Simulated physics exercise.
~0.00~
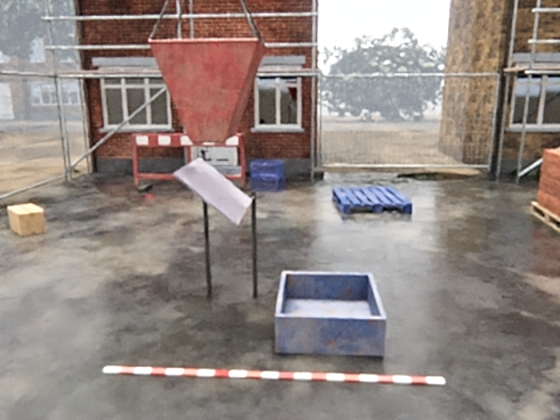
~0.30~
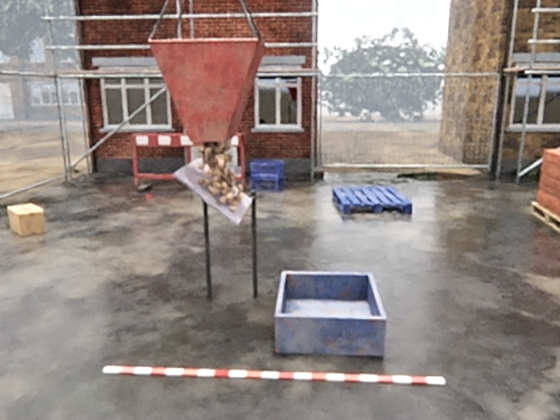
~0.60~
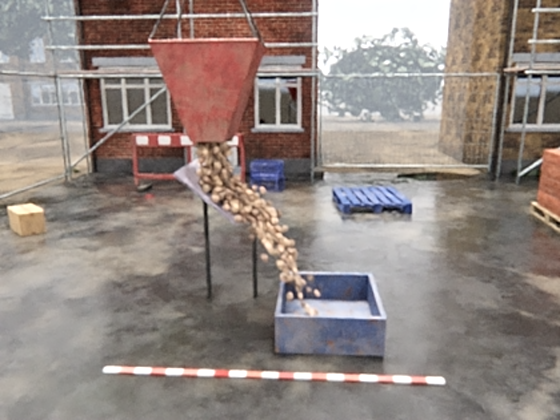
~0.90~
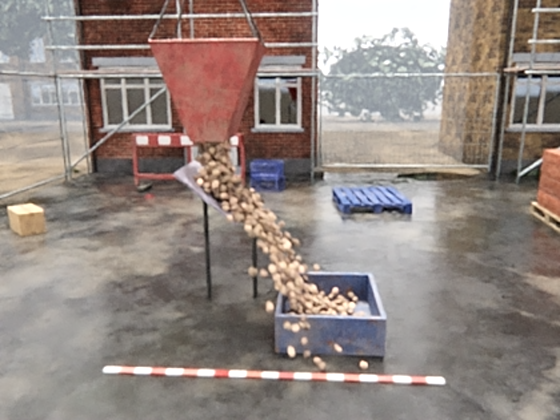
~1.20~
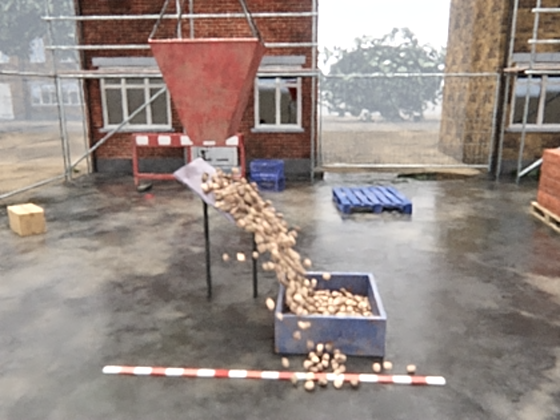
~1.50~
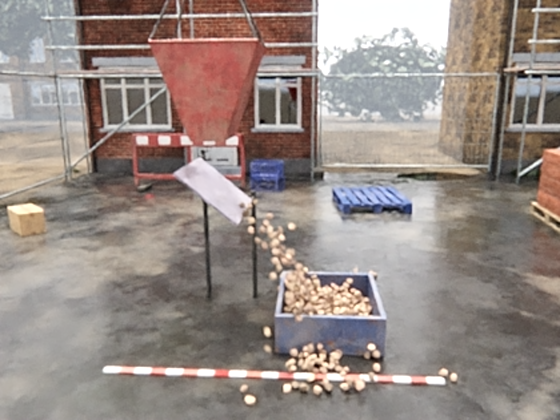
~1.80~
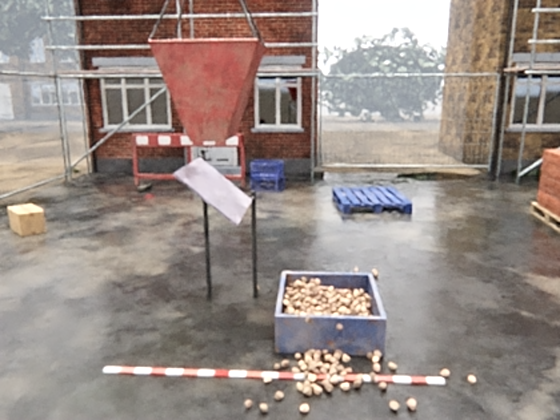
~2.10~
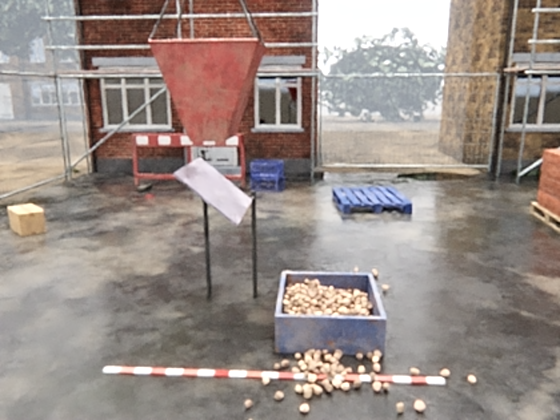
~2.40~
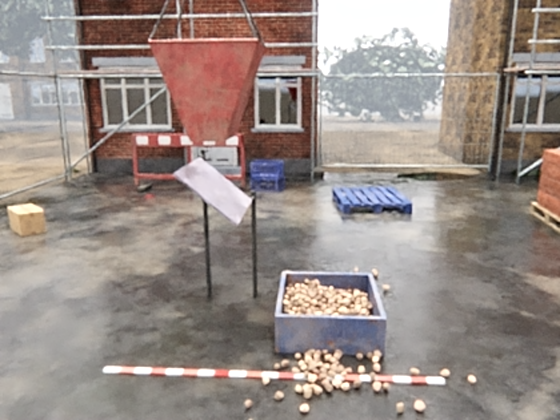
At first, a red skip hangs still above a tilted pale steel plate on thin legs, with an empty blue bin standing below to the right on wet ground. Brown stones then drop from the bottom of the skip onto the plate. They slide down to the right in a thick stream and pour into the bin, while some spill onto the ground in front. The skip runs empty and the last stones tumble off the plate. At the end, most of the stones lie heaped in the bin, with others scattered around a red and white striped bar.
